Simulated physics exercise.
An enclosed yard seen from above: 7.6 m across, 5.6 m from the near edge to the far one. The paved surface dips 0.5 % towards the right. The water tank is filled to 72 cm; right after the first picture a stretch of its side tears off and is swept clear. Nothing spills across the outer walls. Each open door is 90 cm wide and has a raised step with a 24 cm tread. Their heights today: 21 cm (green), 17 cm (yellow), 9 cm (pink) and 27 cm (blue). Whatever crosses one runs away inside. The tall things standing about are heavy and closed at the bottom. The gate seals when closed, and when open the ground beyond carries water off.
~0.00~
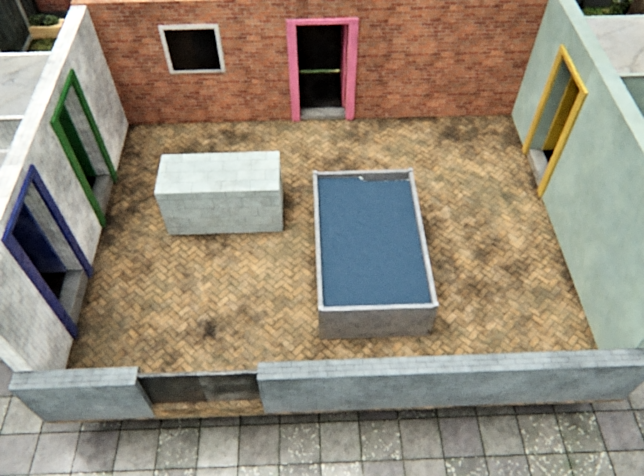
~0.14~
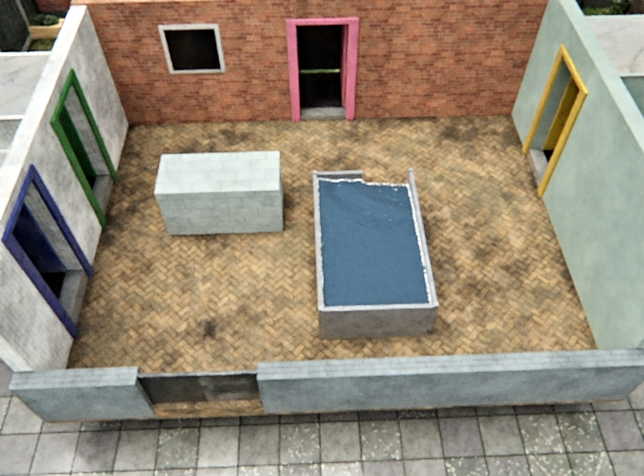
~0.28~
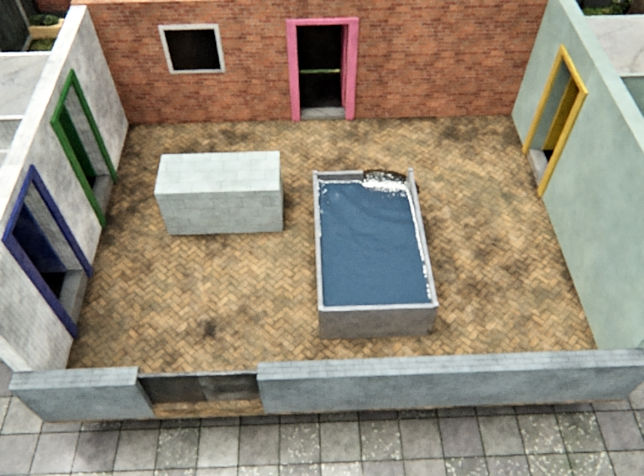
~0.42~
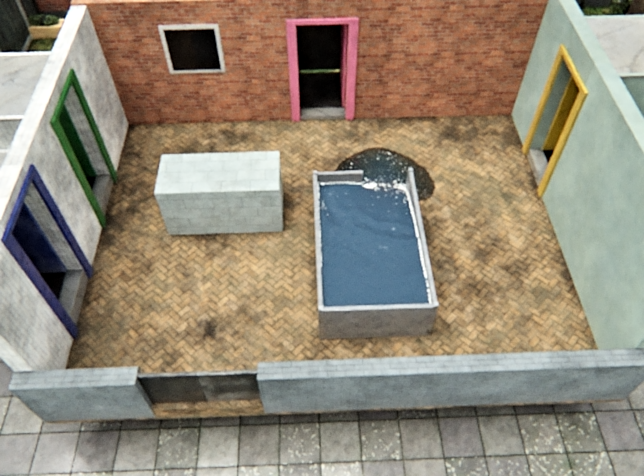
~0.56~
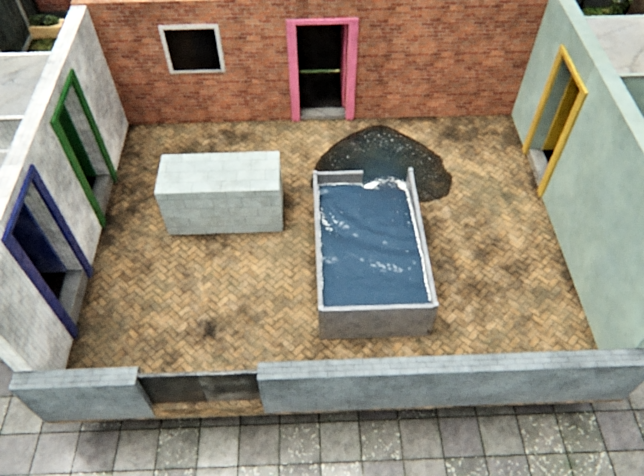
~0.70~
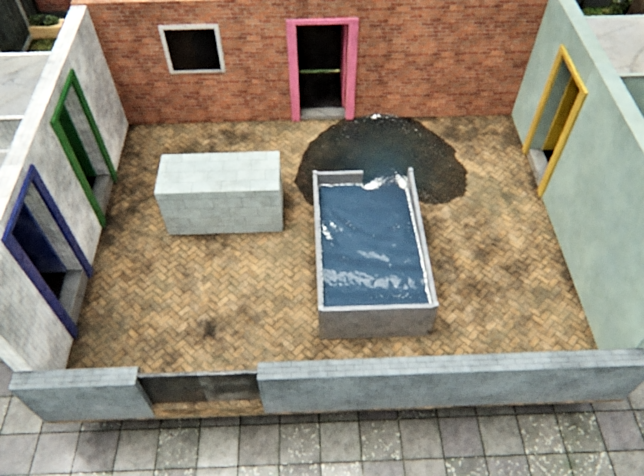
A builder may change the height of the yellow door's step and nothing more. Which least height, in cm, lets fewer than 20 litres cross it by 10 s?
Some 9 cm above the ground.
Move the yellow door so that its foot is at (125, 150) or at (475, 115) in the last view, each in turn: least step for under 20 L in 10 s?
Roughly 8.0 and 19 cm.
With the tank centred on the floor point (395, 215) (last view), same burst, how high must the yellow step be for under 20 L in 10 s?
Some 9.5 cm.
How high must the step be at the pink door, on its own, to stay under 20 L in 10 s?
Roughly 19 cm at pink.
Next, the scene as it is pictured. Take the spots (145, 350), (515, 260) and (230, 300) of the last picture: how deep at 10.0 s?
About 7, 5 and 4 cm.
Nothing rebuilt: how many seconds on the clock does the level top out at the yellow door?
At about 3.8 s.
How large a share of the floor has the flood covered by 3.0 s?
Some 35 per cent of it.
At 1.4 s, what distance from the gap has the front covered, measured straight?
About 3.4 m.
After 1.4 s water covers 20 % of the floor, deepest (38 cm) near (387, 199); it has not reached the yellow door.
After 3.0 s water covers 35 % of the floor, deepest (33 cm) near (501, 115); 10 cm at the yellow door, 0 litres in over its 17 cm step.
After 10.0 s water covers 90 % of the floor, deepest (12 cm) near (563, 289); 8 cm at the yellow door, 0 litres in over its 17 cm step.
At the yellow door as built, the water arrived by 1.9 s and peaked near 13 cm at 3.8 s.
Run again over the same 10 s with other heights there, 37 litres in over 7.5 cm, 9 litres over 10.5 cm. The limit of 20 litres is kept from about 9 cm up.
